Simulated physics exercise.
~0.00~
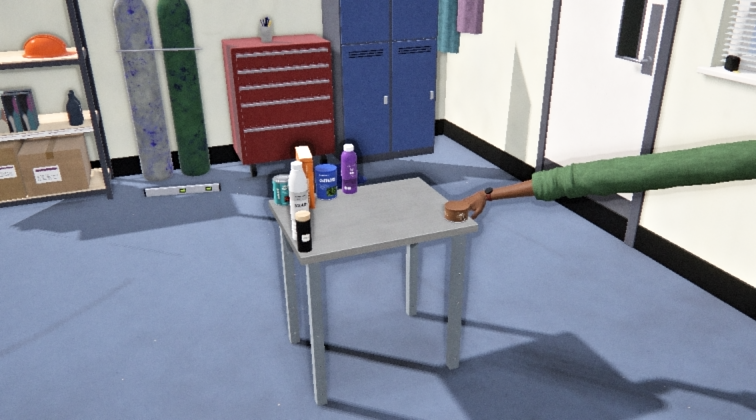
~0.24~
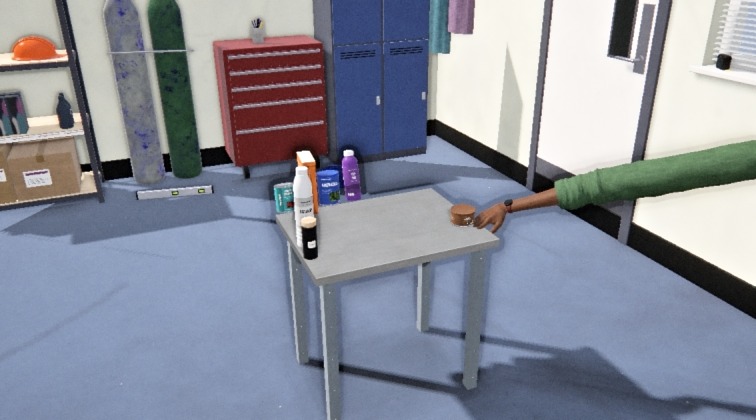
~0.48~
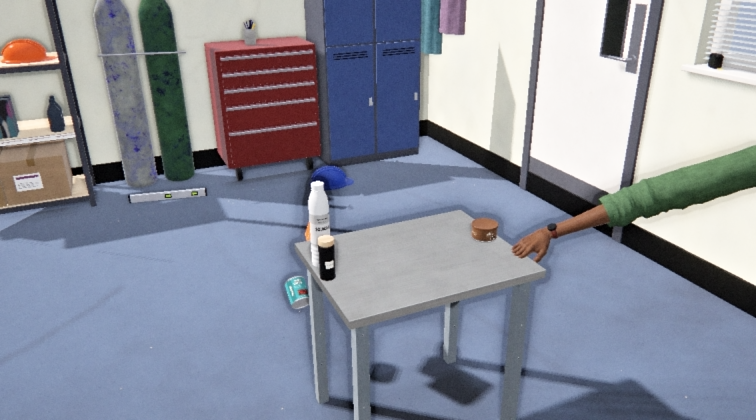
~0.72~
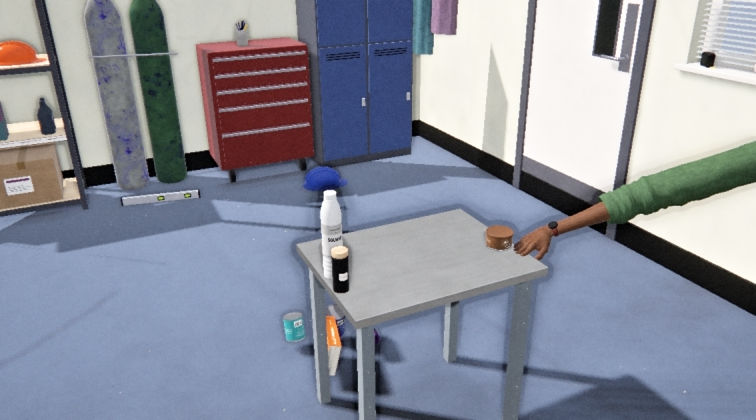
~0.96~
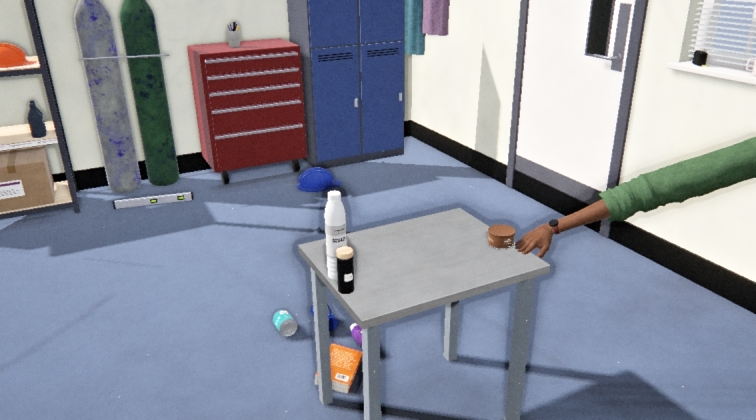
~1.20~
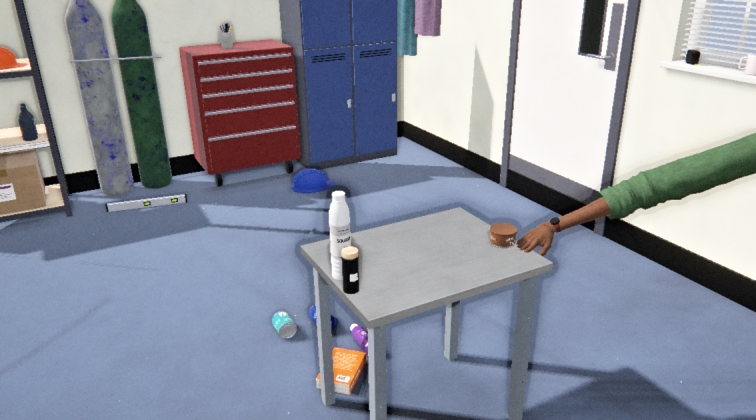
A hand drags the grey table forward, and four of its seven items fall off.
